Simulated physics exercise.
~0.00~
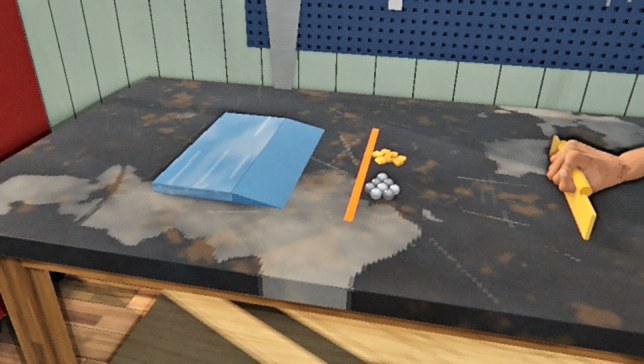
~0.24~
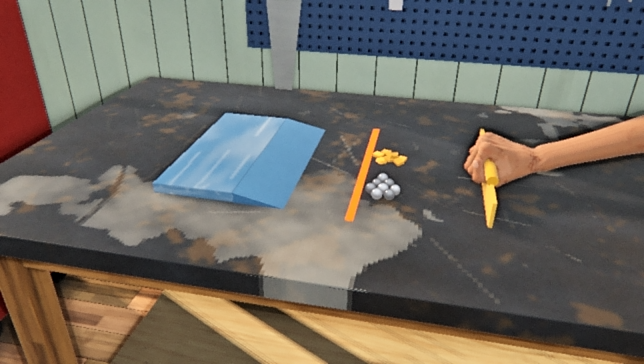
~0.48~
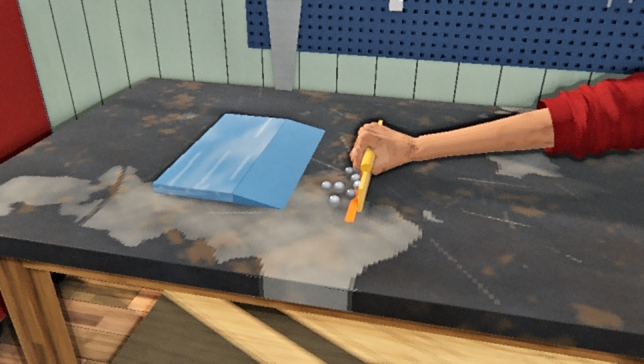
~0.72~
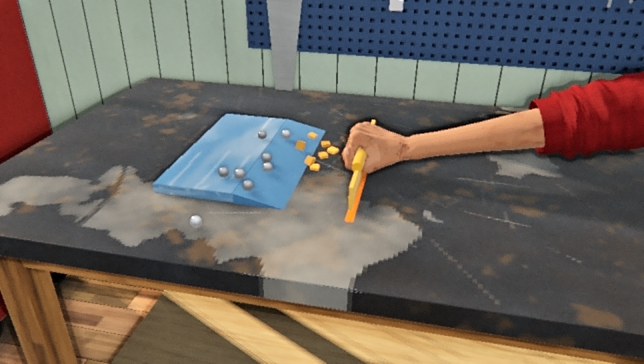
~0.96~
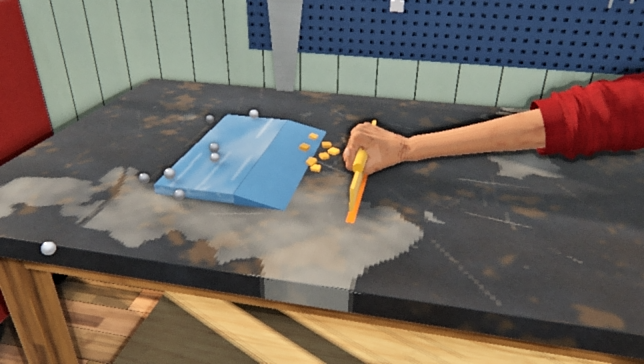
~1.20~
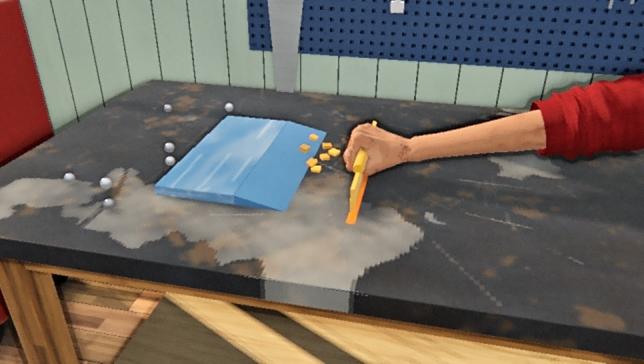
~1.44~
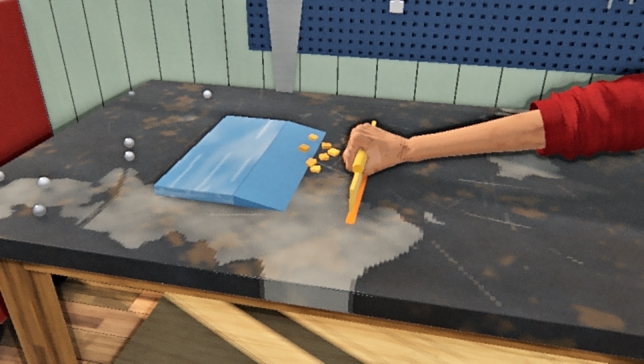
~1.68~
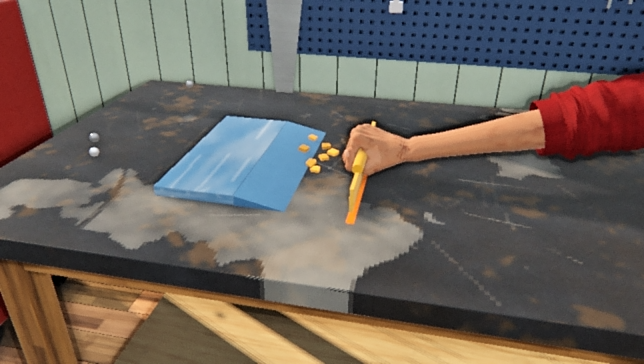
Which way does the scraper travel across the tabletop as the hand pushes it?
The scraper travels to the left, moving from the right side of the table to the strip of orange tape.
